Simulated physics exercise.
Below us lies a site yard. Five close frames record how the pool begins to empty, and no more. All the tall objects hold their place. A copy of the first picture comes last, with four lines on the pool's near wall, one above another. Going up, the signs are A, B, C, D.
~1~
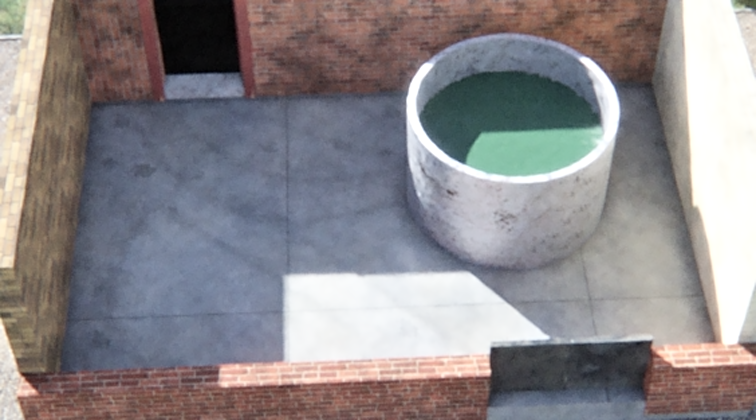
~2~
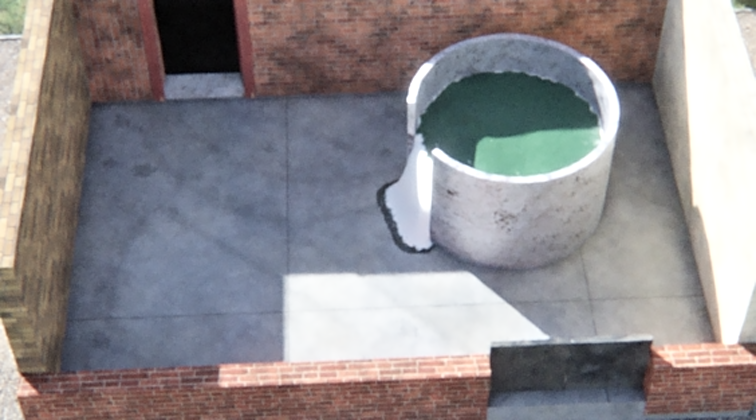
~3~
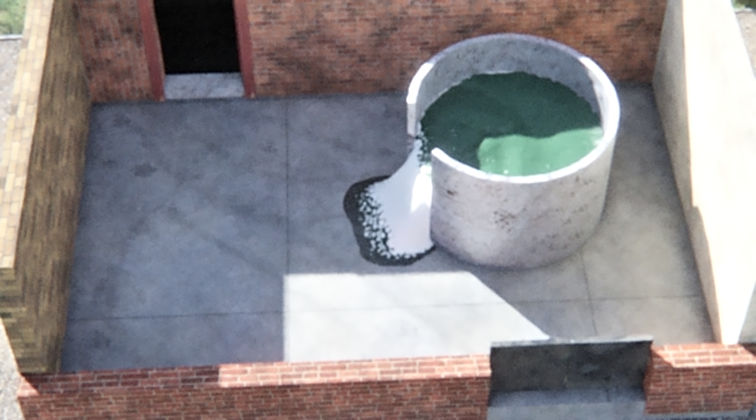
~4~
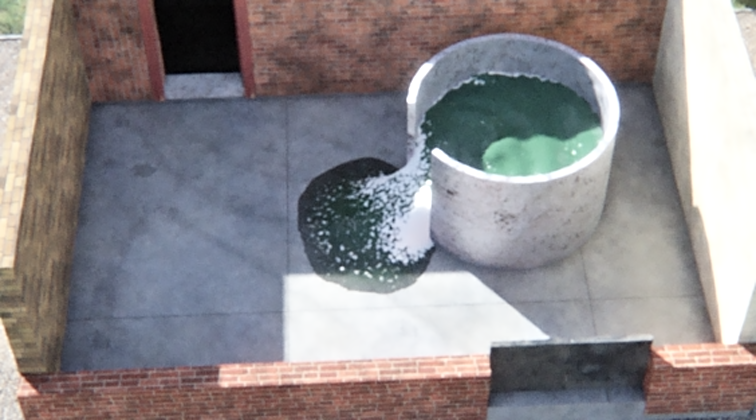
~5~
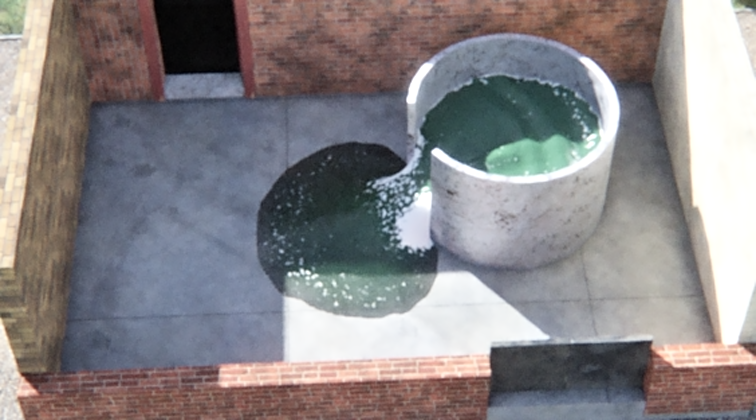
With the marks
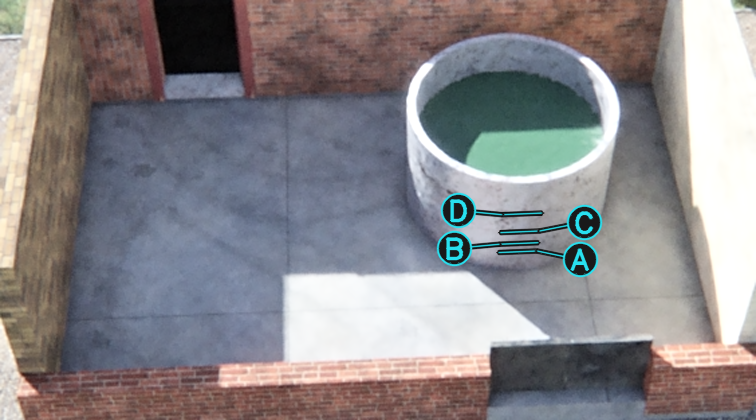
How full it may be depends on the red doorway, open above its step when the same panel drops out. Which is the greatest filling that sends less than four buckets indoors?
The answer is line D.
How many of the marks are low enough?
All of them.
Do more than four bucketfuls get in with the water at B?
No, that is safe.
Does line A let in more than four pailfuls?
No, not at all.
On the marked copy, A at (517, 251); B at (518, 243); C at (520, 231); D at (521, 213); from the bottom up A, B, C, D.
If A is chosen, nothing gets over.
If B is chosen, nothing gets over.
If C is chosen, nothing gets over.
If D is chosen, a bucket or two gets in.
